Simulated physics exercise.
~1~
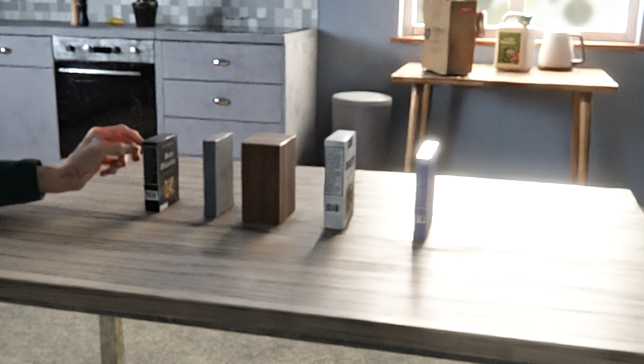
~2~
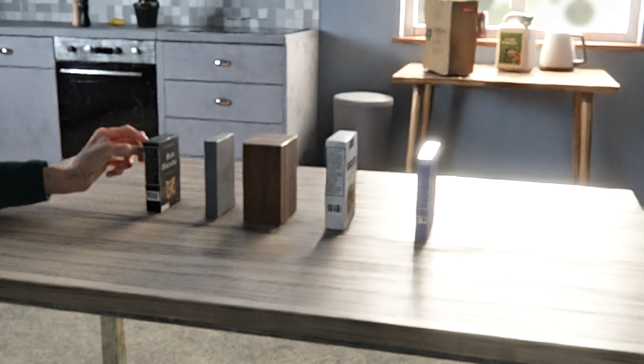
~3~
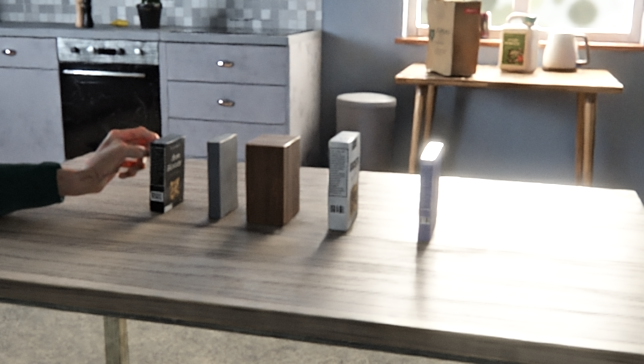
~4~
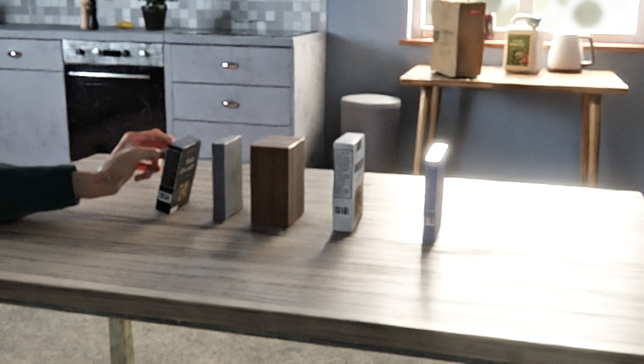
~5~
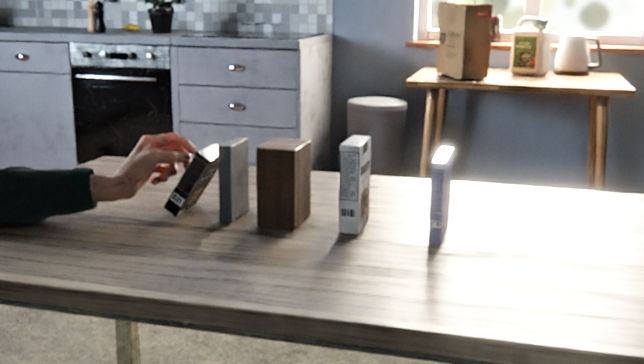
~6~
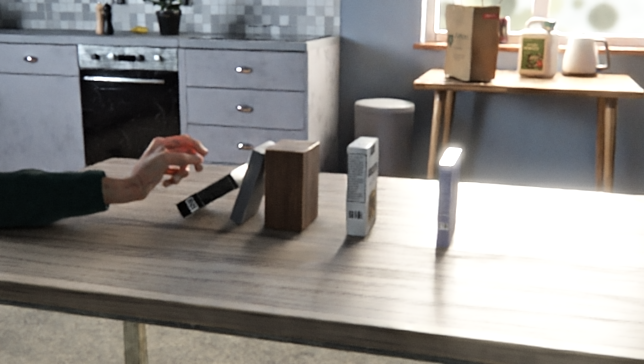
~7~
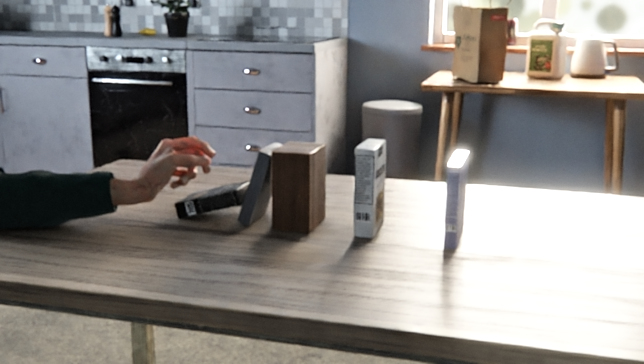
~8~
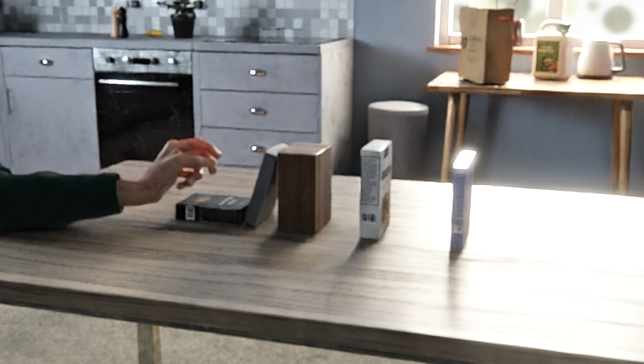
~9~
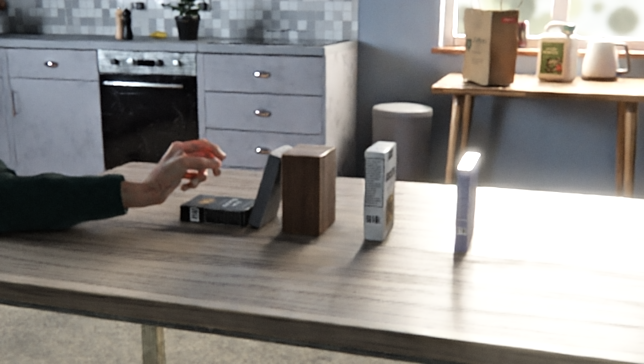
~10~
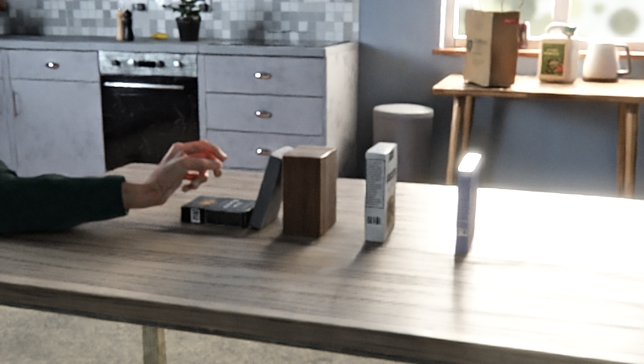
On a wooden table in a kitchen, a hand tips a black packet rightward into a grey block, which tilts against a brown block. The black packet ends flat on its side, the grey block stays leaning, and the brown block, white packet and blue packet remain standing.
